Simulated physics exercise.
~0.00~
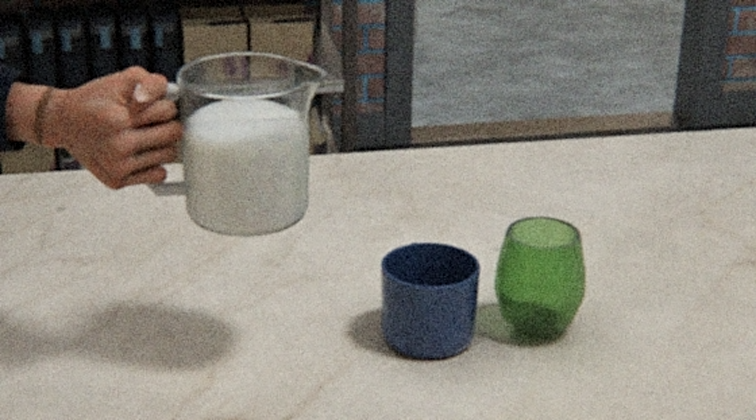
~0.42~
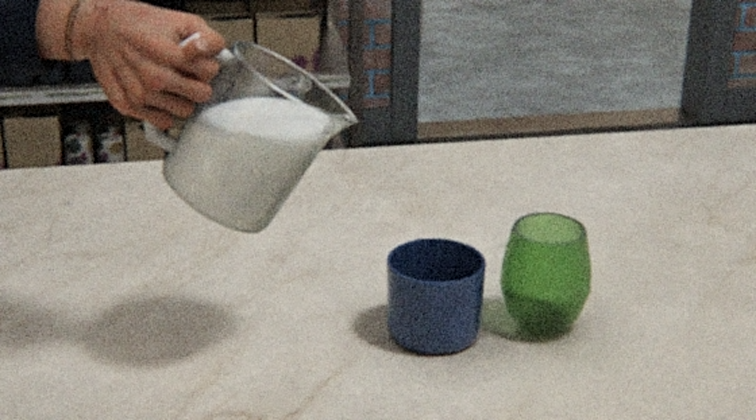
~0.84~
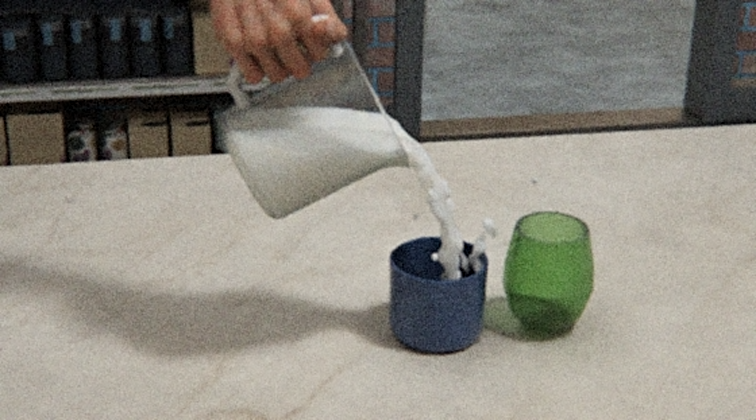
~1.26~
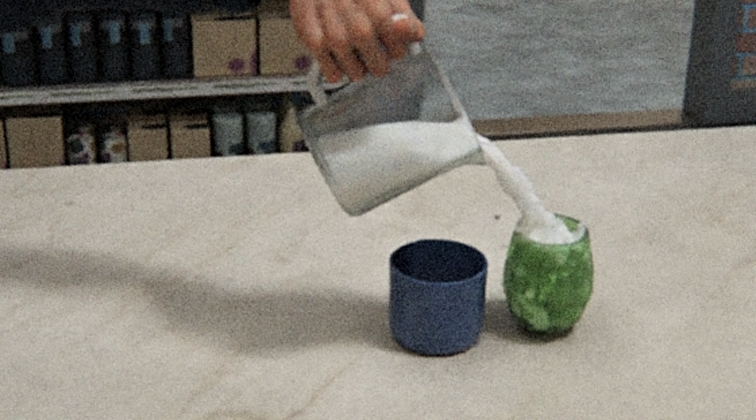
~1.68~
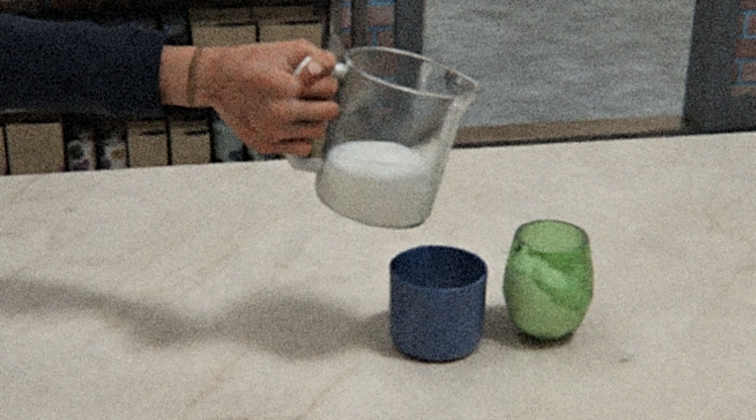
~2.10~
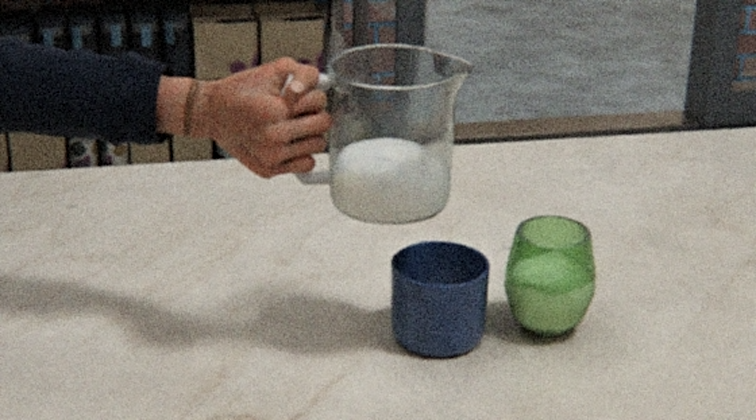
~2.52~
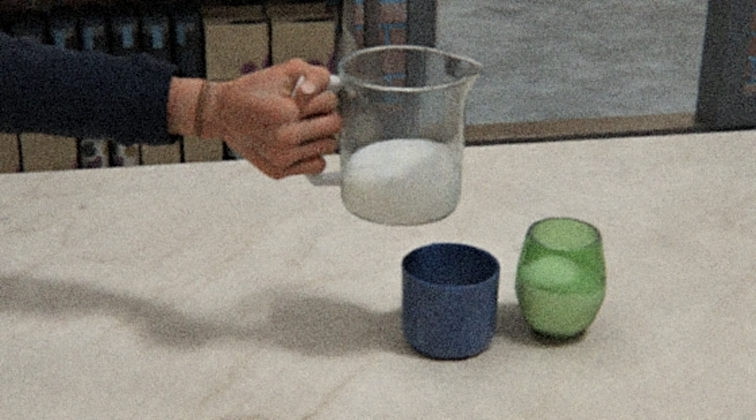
A hand tipped a glass pitcher of milk to the right over a light worktop, pouring first into a blue mug and then into a green stemless glass, before leveling it, leaving the green glass partly filled and some milk in the pitcher.
